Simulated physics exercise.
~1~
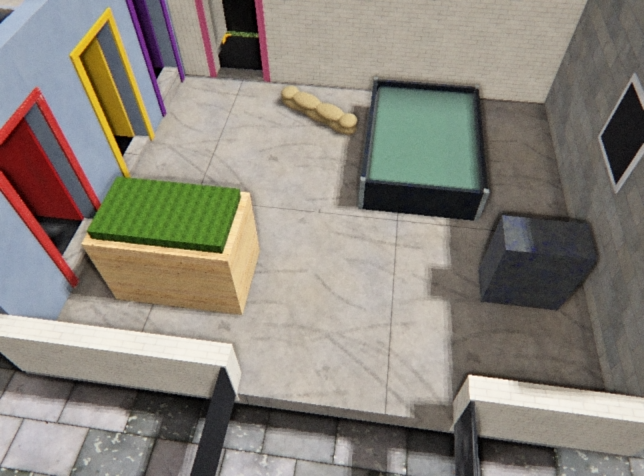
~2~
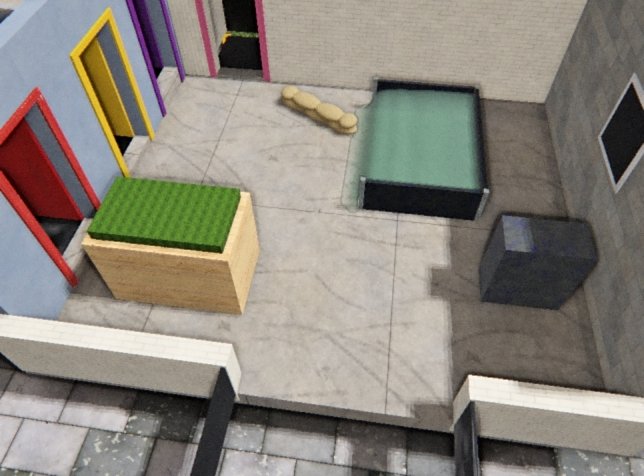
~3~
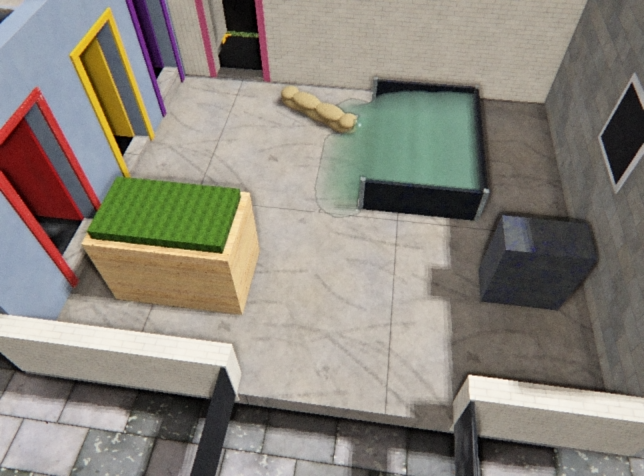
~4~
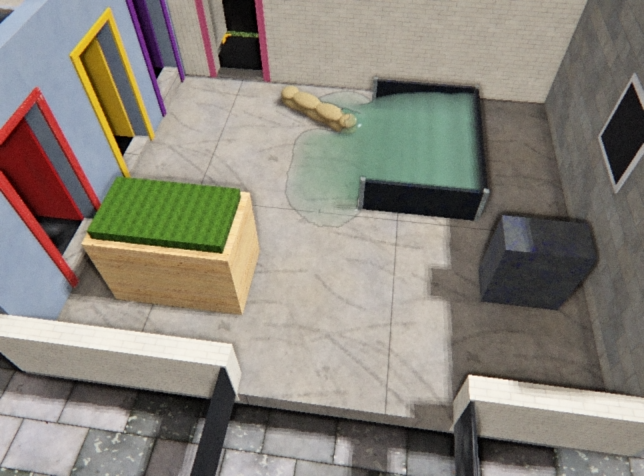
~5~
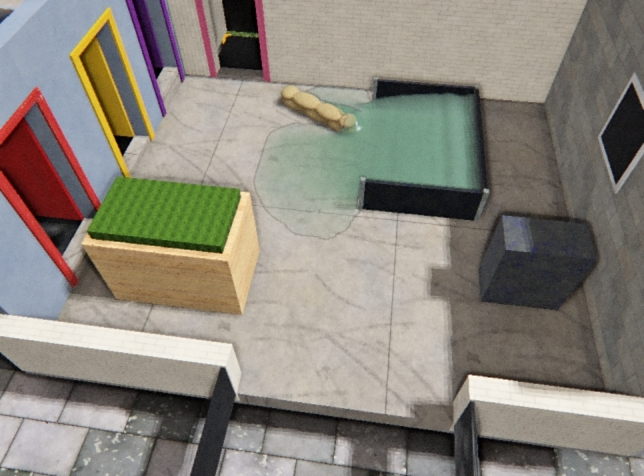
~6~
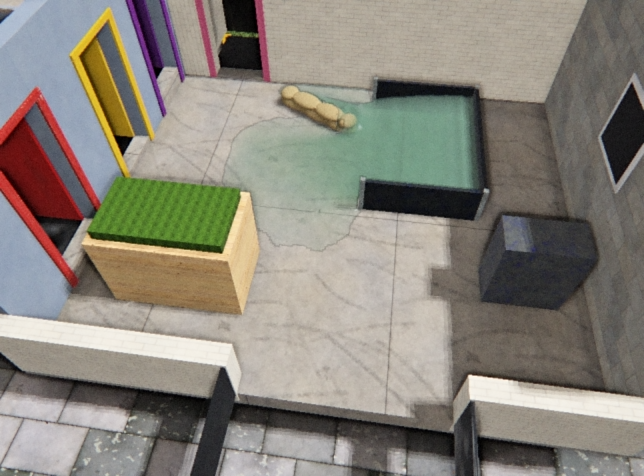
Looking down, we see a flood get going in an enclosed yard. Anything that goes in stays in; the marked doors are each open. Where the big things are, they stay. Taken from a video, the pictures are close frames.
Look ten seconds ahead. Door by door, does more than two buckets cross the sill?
One by one: The purple door never tops two buckets. The red door never tops two buckets. The pink door tops two buckets. The yellow door tops two buckets.
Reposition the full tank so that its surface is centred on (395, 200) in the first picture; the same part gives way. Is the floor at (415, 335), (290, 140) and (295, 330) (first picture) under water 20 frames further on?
As listed: Untouched, reached, reached.
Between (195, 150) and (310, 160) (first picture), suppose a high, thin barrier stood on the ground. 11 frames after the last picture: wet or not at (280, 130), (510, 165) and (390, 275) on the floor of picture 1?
Results in order: Swamped / bone-dry / bone-dry.
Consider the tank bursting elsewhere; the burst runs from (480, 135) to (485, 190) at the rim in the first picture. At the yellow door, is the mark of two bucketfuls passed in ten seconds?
Note on yellow - it keeps within bounds.
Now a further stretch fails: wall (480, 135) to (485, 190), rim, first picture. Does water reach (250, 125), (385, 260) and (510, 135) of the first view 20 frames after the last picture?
The first spot is spared, the second soaked and the third soaked.
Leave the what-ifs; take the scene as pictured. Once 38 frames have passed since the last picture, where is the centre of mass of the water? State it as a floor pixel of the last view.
Near (272, 175).
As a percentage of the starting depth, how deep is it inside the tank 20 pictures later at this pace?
I'd put it near 22 per cent.
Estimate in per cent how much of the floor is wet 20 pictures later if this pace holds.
55 %.
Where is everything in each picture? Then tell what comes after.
Still water in the tank at (424, 134), in the first picture.
The front is at (352, 207), out from the gap at (370, 144), in the second picture.
The front is at (334, 211), out from the gap at (370, 146), in the third picture.
The front is at (316, 219), out from the gap at (370, 147), in the fourth picture.
Water pours out at (370, 147) and has run to (276, 212), in the fifth picture.
The front is at a hidden place, out from the gap at (370, 147), in the sixth picture.
A moment on, water covers 35 % of the floor; the purple door not reached, the red door not reached, the pink door wet at the sill, nothing in, the yellow door wet at the sill, nothing in.
Next, water covers 45 % of the floor; the purple door wet at the sill, nothing in, the red door wet at the sill, nothing in, the pink door wet at the sill, nothing in, the yellow door over two buckets in.
Then, water covers 55 % of the floor; the purple door wet at the sill, nothing in, the red door under two buckets in, the pink door under two buckets in, the yellow door far over two buckets in.
Later, water covers 70 % of the floor; the purple door wet at the sill, nothing in, the red door under two buckets in, the pink door over two buckets in, the yellow door far over two buckets in.
In the end, water covers 90 % of the floor; the purple door wet at the sill, nothing in, the red door under two buckets in, the pink door over two buckets in, the yellow door far over two buckets in.
